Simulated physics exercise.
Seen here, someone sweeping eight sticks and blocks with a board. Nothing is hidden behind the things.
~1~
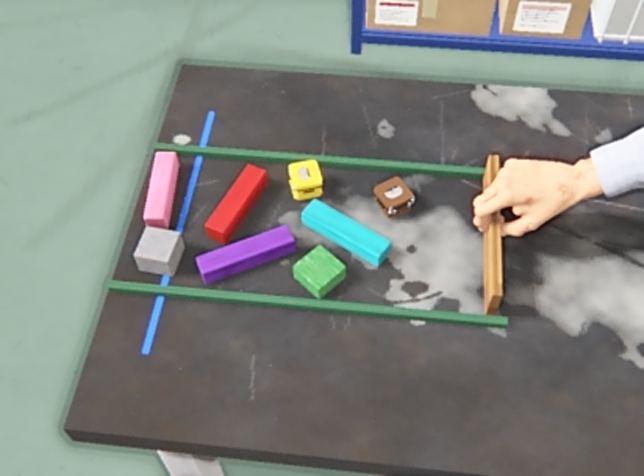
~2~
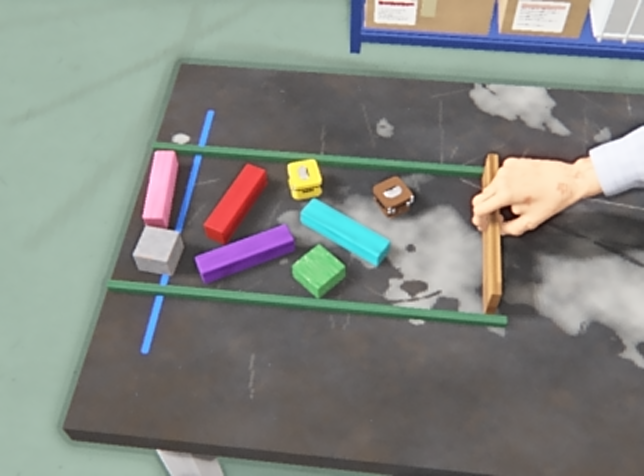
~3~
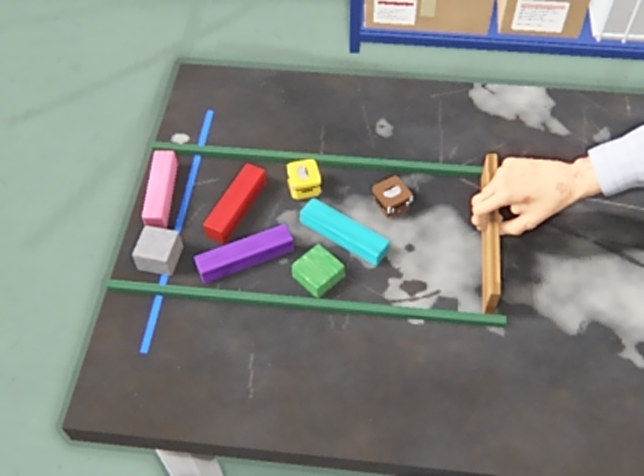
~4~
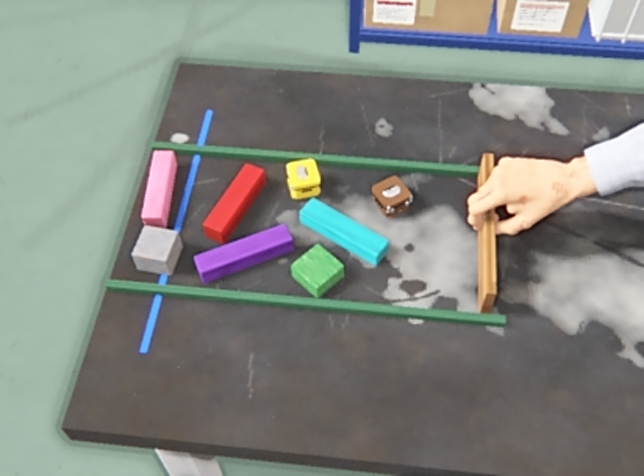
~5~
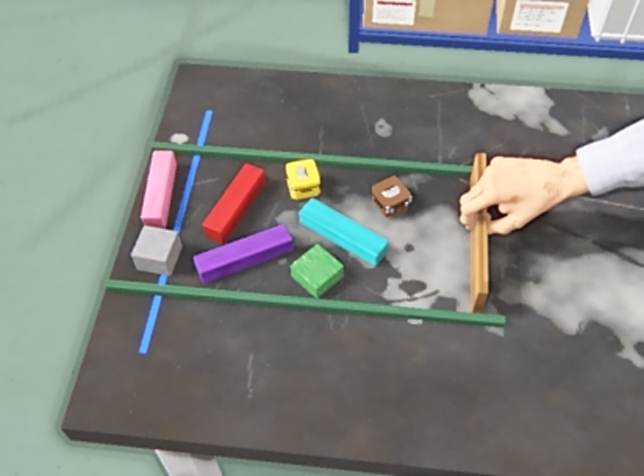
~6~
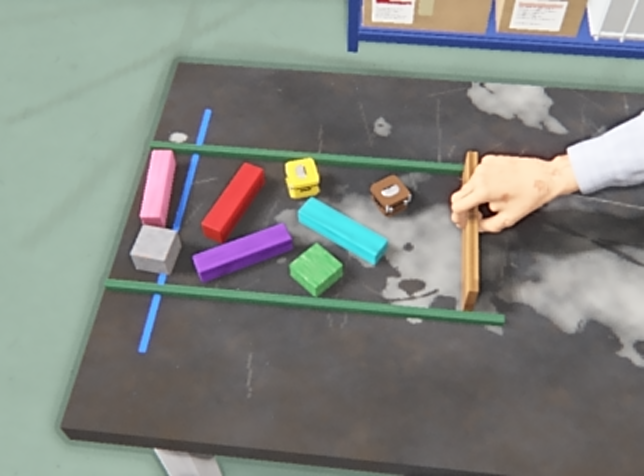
A hand gripping a wooden board at the right end of two green rails holds it nearly still at first, then slides it slightly left. The coloured sticks and blocks between the rails, with a pink stick and grey block at the far left by the blue tape, stay in place, untouched.
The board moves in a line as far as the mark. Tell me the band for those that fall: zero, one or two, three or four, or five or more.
The number that fall off is three or four.
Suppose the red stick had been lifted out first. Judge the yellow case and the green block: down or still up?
The yellow case survives; the green block survives.
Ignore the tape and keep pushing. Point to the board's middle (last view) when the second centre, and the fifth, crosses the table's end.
Its middle is around (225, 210) and later (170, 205).
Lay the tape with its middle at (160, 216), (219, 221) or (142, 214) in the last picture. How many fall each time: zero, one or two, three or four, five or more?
Taking them in turn, five or over; either one or two; at least five.
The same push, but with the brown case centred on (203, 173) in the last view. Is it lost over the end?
The brown case is lost.
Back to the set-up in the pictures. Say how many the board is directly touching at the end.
3 of them.
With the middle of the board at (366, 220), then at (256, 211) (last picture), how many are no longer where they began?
At the one place 2, at the other 8.
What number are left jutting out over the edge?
It comes to 2.
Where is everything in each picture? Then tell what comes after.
Pink stick (162, 190); grey block (160, 252); red stick (238, 204); board (492, 233); tape (183, 219), in the first picture.
Grey block (159, 251); yellow case (305, 181), in the second picture.
Red stick (236, 203); turquoise stick (344, 232), in the third picture.
Pink stick (160, 190); green block (318, 271), in the fourth picture.
Grey block (157, 251); brown case (391, 198), in the fifth picture.
Pink stick (159, 189); grey block (157, 250); red stick (234, 202); board (470, 229); tape (179, 217), in the sixth picture.
A little later, none off yet; pink stick at rest near (159, 189); grey block at rest near (157, 250); red stick at rest near (234, 202).
Next, none off yet; pink stick at rest near (159, 189); grey block at rest near (157, 250); red stick shifted a little near (212, 199).
Later still, none off yet; pink stick tilted a little near (125, 187); grey block shifted about its own width near (113, 237); red stick shifted about its own width near (150, 195).
When it is over, the number that fall off is three or four; down, purple stick, red stick, grey block and pink stick.
